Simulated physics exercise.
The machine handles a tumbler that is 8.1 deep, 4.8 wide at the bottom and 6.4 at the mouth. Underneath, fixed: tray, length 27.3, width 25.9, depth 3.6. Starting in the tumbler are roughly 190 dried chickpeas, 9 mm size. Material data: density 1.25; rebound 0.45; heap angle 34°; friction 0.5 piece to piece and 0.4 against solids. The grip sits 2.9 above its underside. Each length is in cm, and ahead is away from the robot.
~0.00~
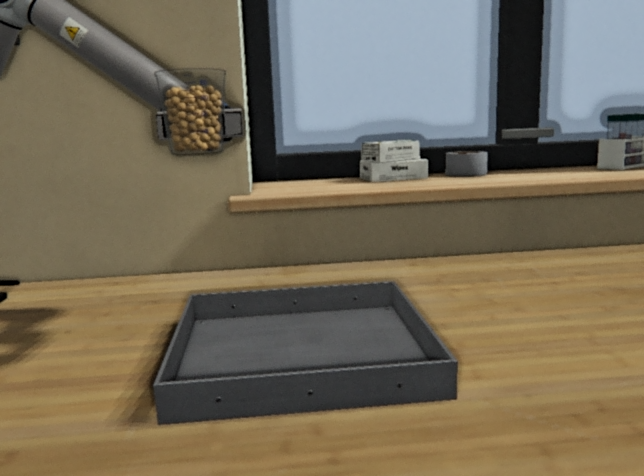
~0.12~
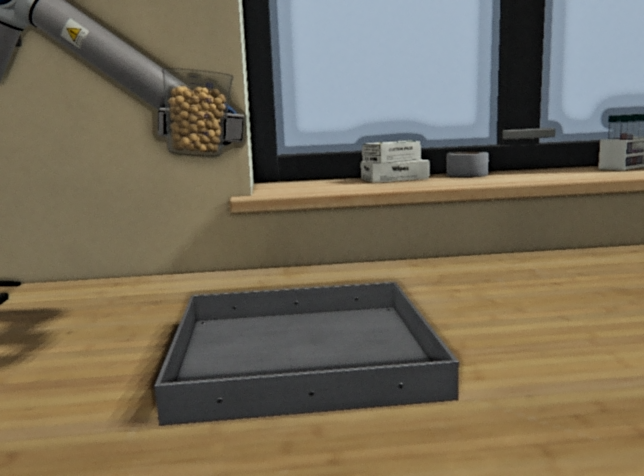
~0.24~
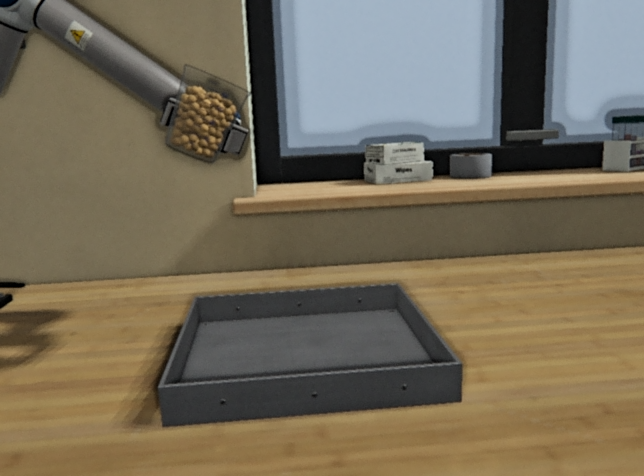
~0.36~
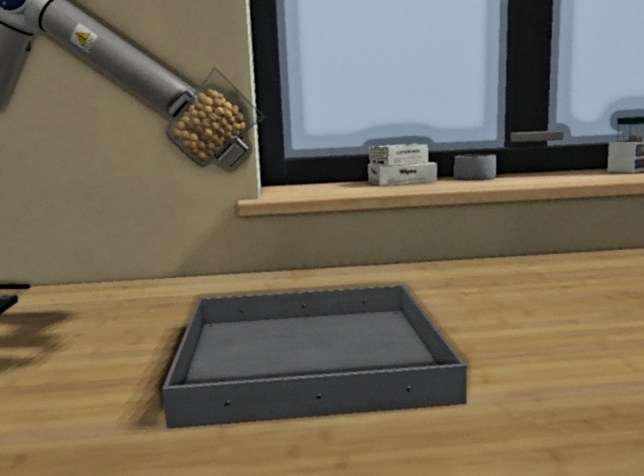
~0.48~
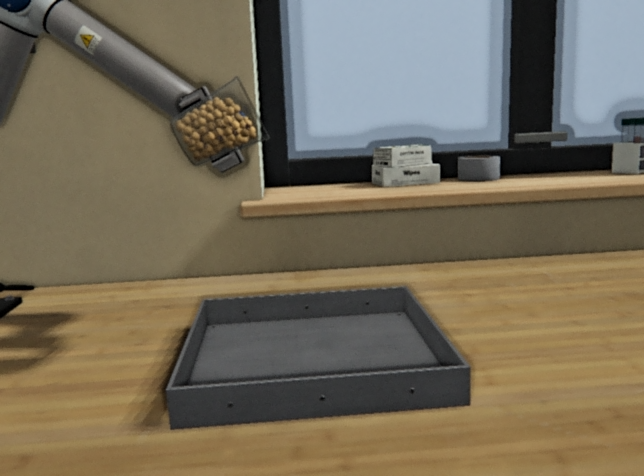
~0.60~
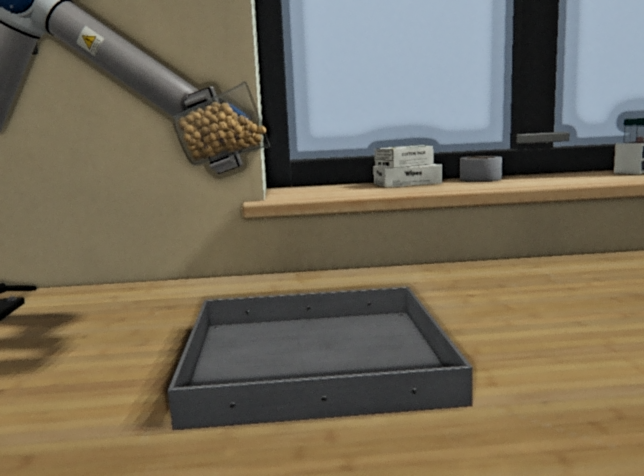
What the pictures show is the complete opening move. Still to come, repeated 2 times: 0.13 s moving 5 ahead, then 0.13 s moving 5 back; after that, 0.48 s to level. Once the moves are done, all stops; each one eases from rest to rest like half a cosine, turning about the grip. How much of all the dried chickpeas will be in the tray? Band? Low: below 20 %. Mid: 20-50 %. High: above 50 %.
High.
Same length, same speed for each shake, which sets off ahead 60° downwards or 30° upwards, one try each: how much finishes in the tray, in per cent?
Near 15 and 85 percent respectively.
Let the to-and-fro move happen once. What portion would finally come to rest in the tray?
It would then be around 50 per cent.
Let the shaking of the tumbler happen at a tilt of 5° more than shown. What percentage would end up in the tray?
In that case roughly 80 per cent.
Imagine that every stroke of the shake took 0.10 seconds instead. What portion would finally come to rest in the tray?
That change gives some 75 percent.
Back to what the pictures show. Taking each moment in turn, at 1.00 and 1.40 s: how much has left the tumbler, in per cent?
50, then 70.
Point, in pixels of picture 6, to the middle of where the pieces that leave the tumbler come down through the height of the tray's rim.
Centre: About (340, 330).
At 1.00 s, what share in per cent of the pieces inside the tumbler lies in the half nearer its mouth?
Something like 50 percent sits in that half.
After 1.00 s, tilted 73° forward, highest piece 27 above the table; 94 in the tumbler, 90 in the tray, 9 in flight or on a rim.
After 1.40 s, tilted 27° forward, highest piece 30 above the table; 134 in the tray, 57 in the tumbler, 2 on the table or floor.
After 1.80 s, level, highest piece 28 above the table; 134 in the tray, 57 in the tumbler, 2 on the table or floor.
After 2.85 s, level, highest piece 28 above the table; 134 in the tray, 57 in the tumbler, 2 on the table or floor.
At rest, 134 in the tray, 57 in the tumbler, 2 on the table or floor. That is 69 % in the tray.
